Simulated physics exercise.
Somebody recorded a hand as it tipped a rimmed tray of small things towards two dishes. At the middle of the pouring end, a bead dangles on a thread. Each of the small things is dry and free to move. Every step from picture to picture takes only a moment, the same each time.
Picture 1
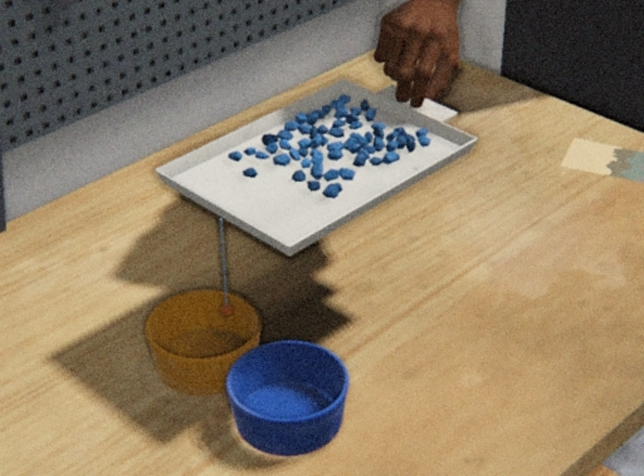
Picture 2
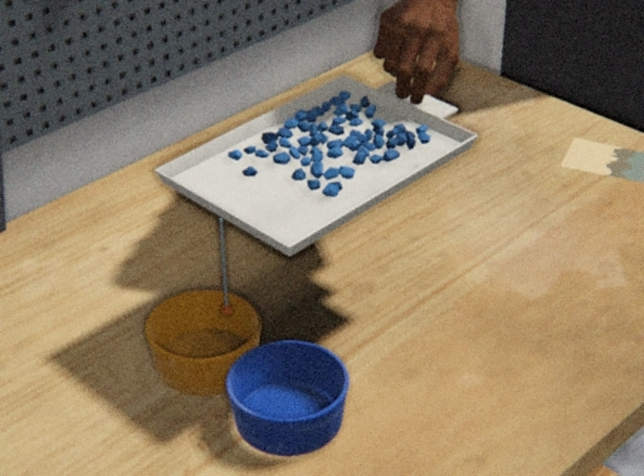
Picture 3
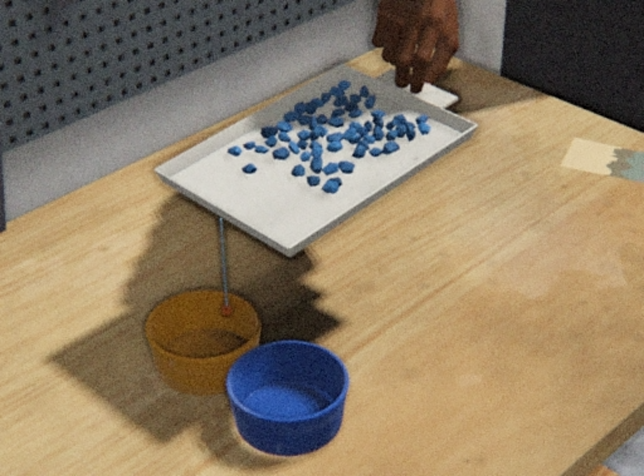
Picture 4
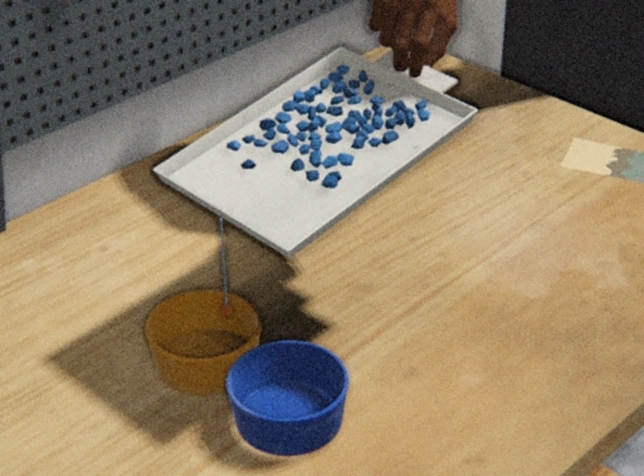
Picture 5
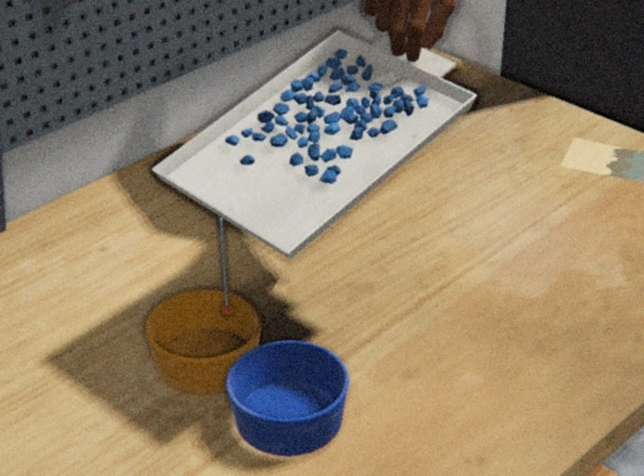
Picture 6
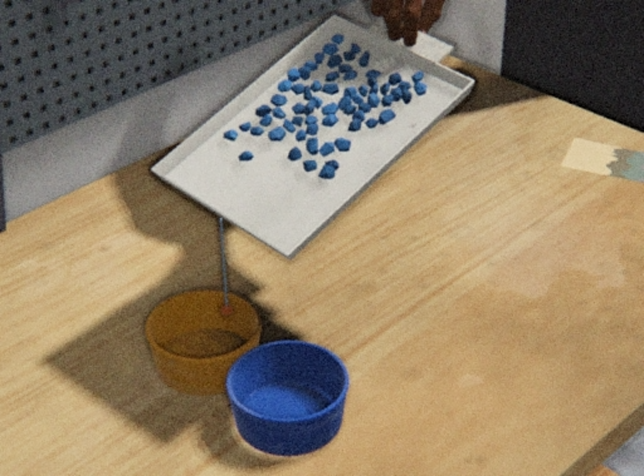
A hand at the far end of a pale rimmed tray of small blue stones steadily raises that end, tilting the tray towards the viewer and slightly down at its near right corner. Seen from above, an orange-brown dish and a blue dish sit on a wooden workbench beside a grey pegboard. The stones ride up with the tray, while the hanging thread, dishes and camera stay still.
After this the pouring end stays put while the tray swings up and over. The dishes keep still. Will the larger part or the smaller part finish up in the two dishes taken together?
The larger part does.
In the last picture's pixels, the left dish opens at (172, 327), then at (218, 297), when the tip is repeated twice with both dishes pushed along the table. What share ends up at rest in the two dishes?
Approximately 90 percent, followed by approximately 10 percent.
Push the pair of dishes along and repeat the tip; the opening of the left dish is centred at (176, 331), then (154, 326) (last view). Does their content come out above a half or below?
The dishes end up with the greater share in the first try and the greater share in the second.
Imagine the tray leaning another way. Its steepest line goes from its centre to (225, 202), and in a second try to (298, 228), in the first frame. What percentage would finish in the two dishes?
The share is 50 per cent in the first and 100 per cent in the second.
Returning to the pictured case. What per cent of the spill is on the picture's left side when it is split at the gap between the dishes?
Near 90 in a hundred.
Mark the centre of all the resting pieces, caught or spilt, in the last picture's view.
About pixel (246, 401).
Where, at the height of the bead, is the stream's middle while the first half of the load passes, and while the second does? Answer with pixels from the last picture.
(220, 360) first, (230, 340) later.
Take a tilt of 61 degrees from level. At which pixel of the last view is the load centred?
Look around (239, 216) in the last picture.
Shortly afterwards, tray tipped steeply; the bulk on the tray; near a quarter in the air.
Next, tray tipped right over; near a quarter on the tray; near a quarter in the right dish; a little in the left dish; near a third outside both; a little in the air.
Some moments later, tray tipped past a quarter turn; near a third in the right dish; near a quarter in the left dish; near a third outside both.
In the end, tray tipped past a quarter turn; near a third in the right dish; near a quarter in the left dish; near a third outside both.
